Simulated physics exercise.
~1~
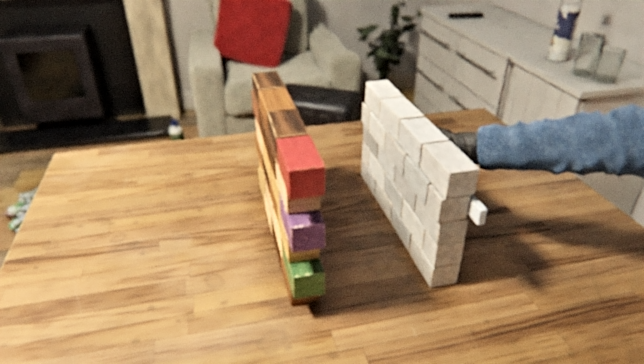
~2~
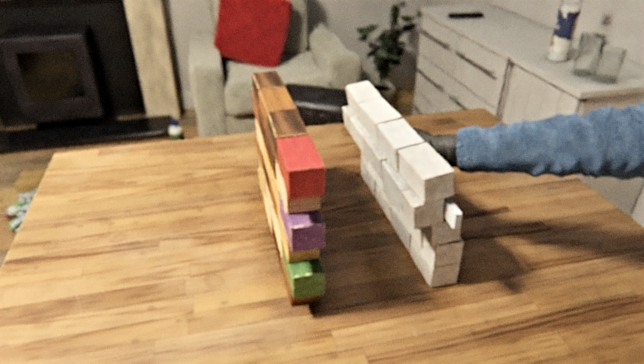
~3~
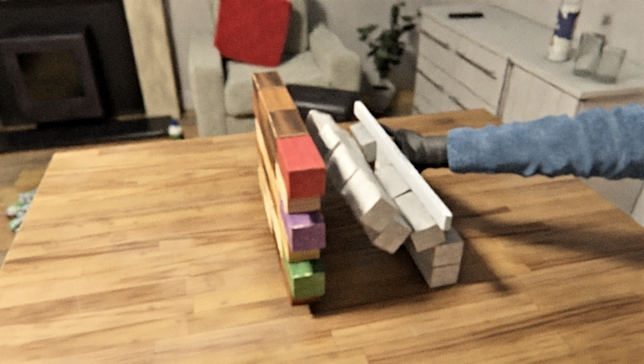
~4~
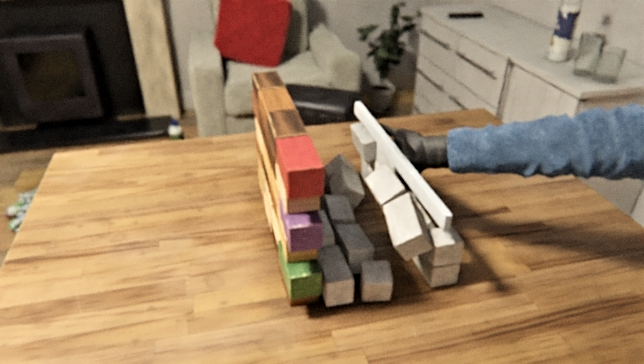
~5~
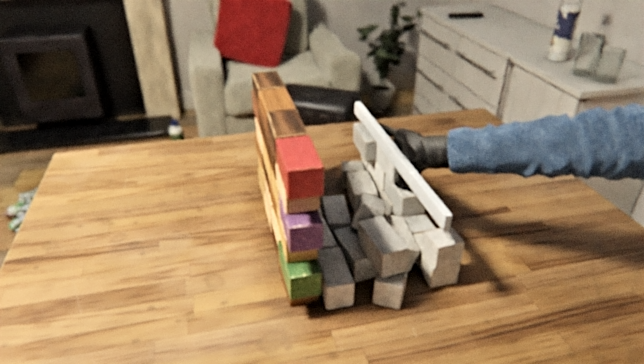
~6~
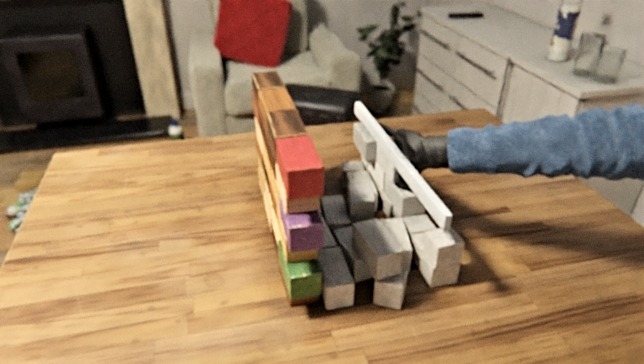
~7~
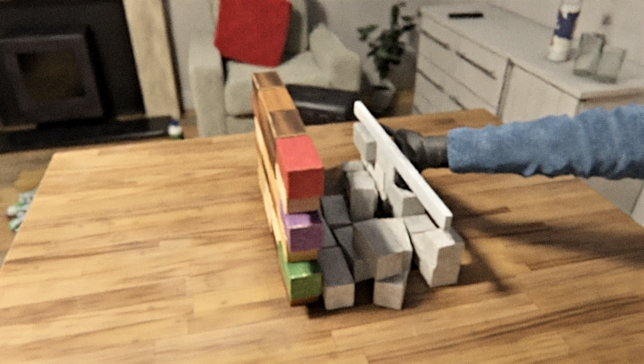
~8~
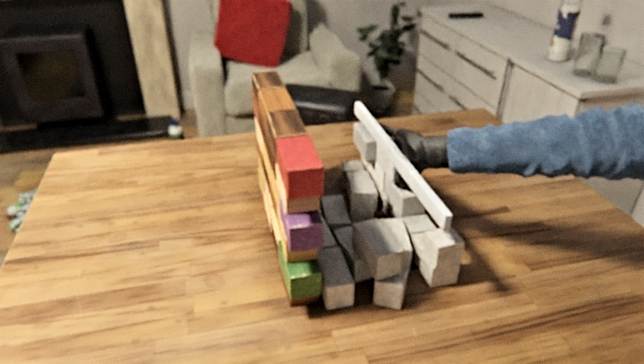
An arm in a blue sleeve pushed a long pale bar leftward into a loose wall of white blocks, toppling much of it into a heap against the wooden wall beside it, which stayed standing with its red and purple blocks in place.
